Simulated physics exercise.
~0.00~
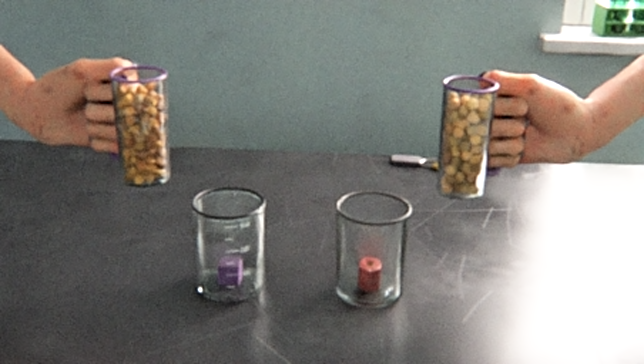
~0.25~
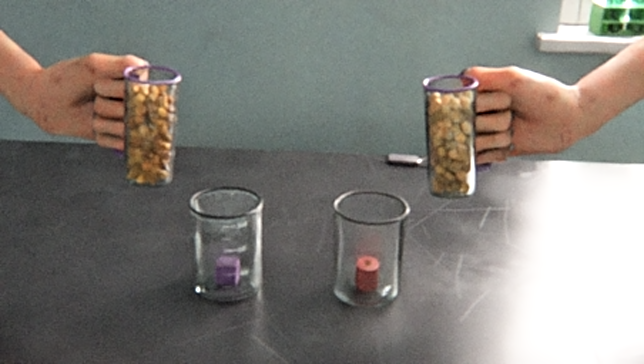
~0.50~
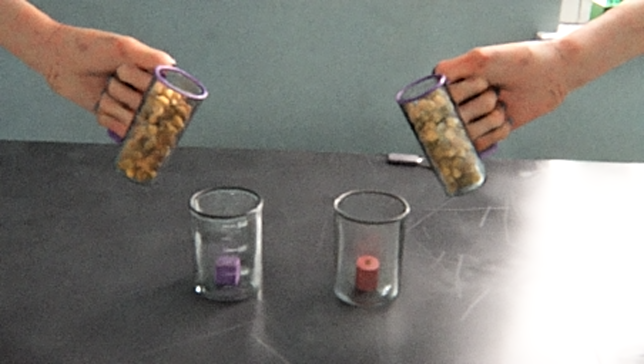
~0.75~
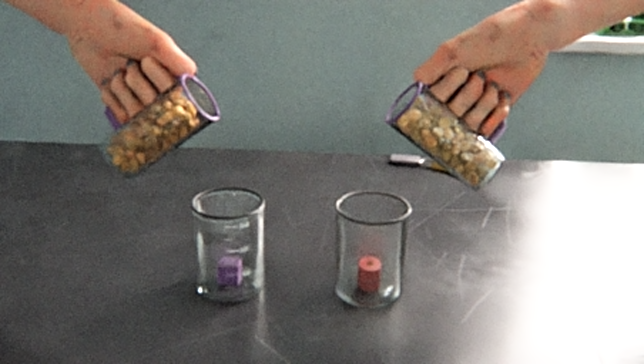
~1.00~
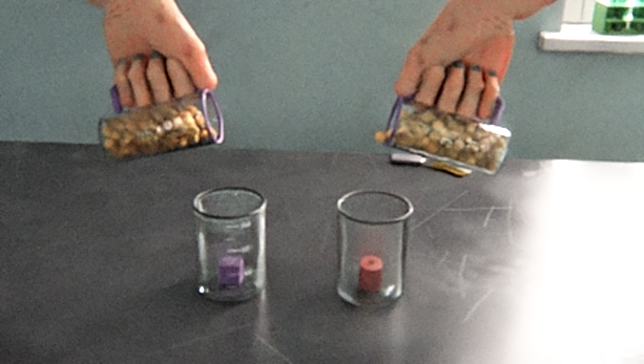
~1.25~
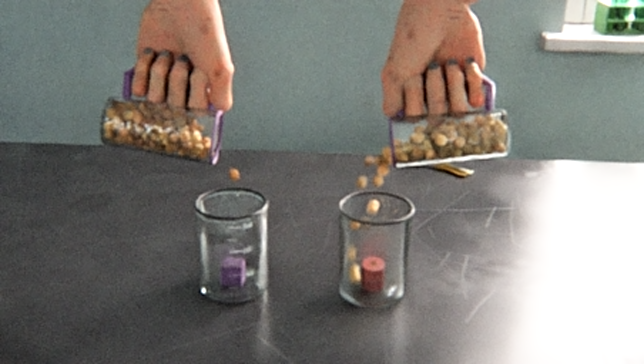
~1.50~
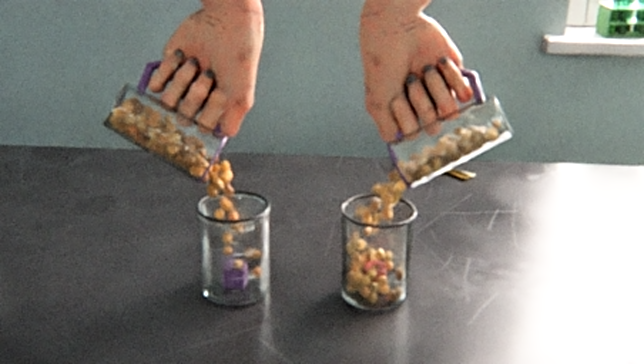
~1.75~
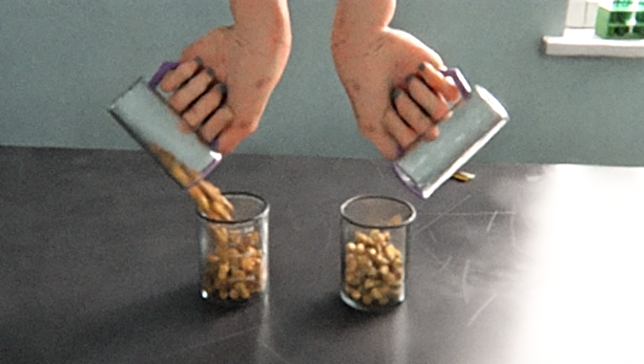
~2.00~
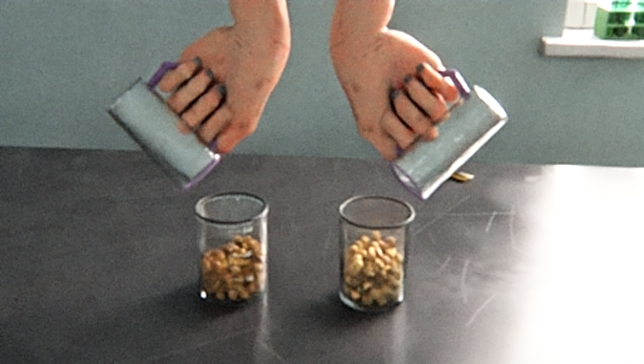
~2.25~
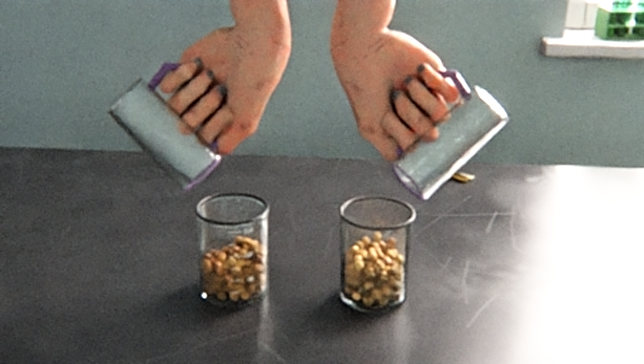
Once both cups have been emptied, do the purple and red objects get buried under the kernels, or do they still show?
Both get buried. The purple object on the left and the red one on the right are each covered by the kernels.
On a dark tabletop, two hands tipped purple-rimmed cups of tan kernels over two clear glass containers, one holding a small purple object, the other a red one. The kernels poured in until both cups were empty, leaving each container about half full and both objects covered.
